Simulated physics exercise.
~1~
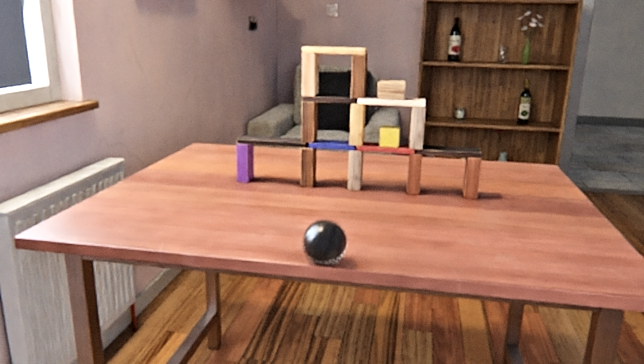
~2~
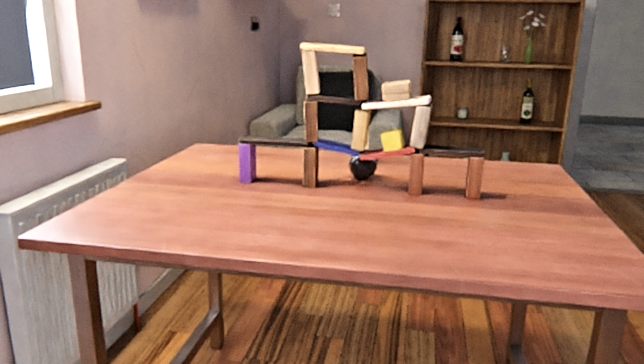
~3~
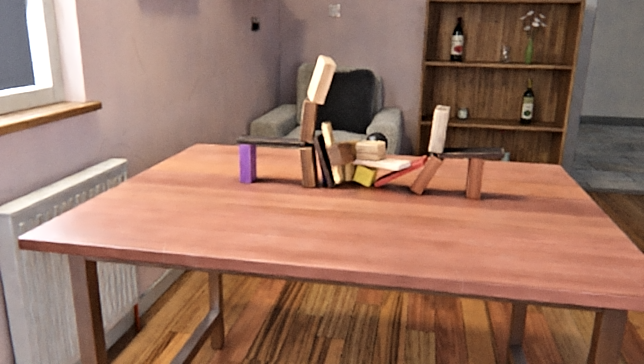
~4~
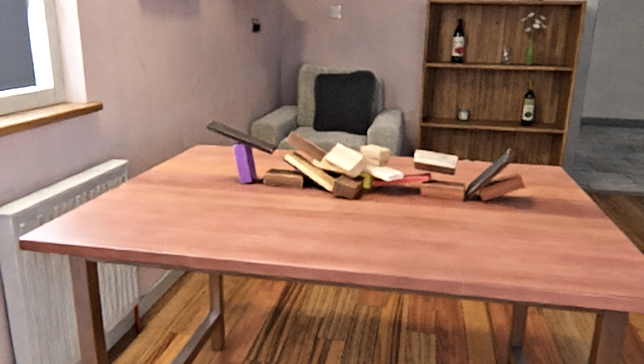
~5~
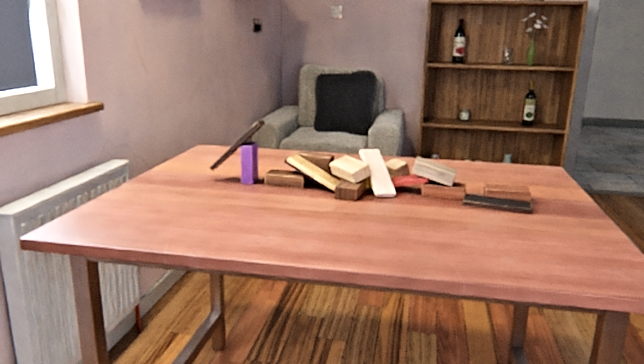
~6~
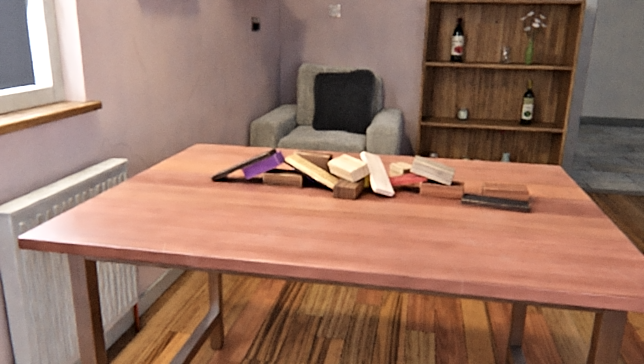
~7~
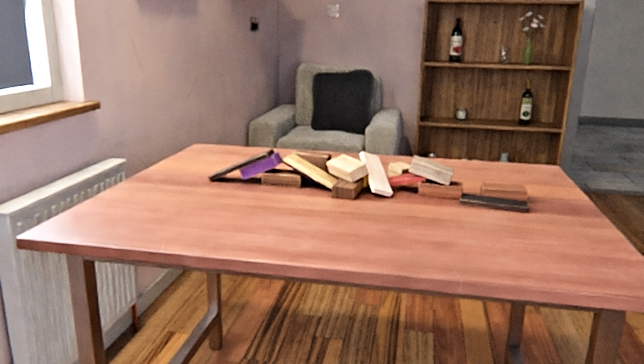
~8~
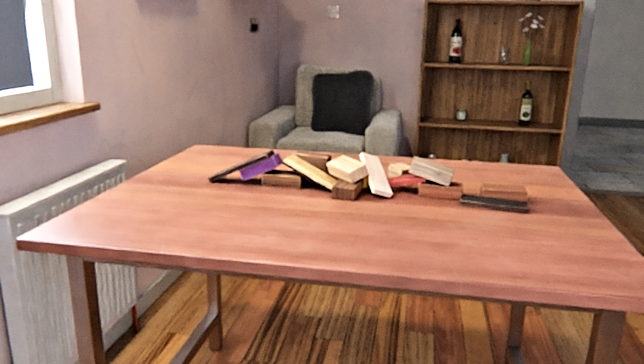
Dark ball rolling across a wooden table into a block structure, which collapses into a low heap, the purple block toppling last.
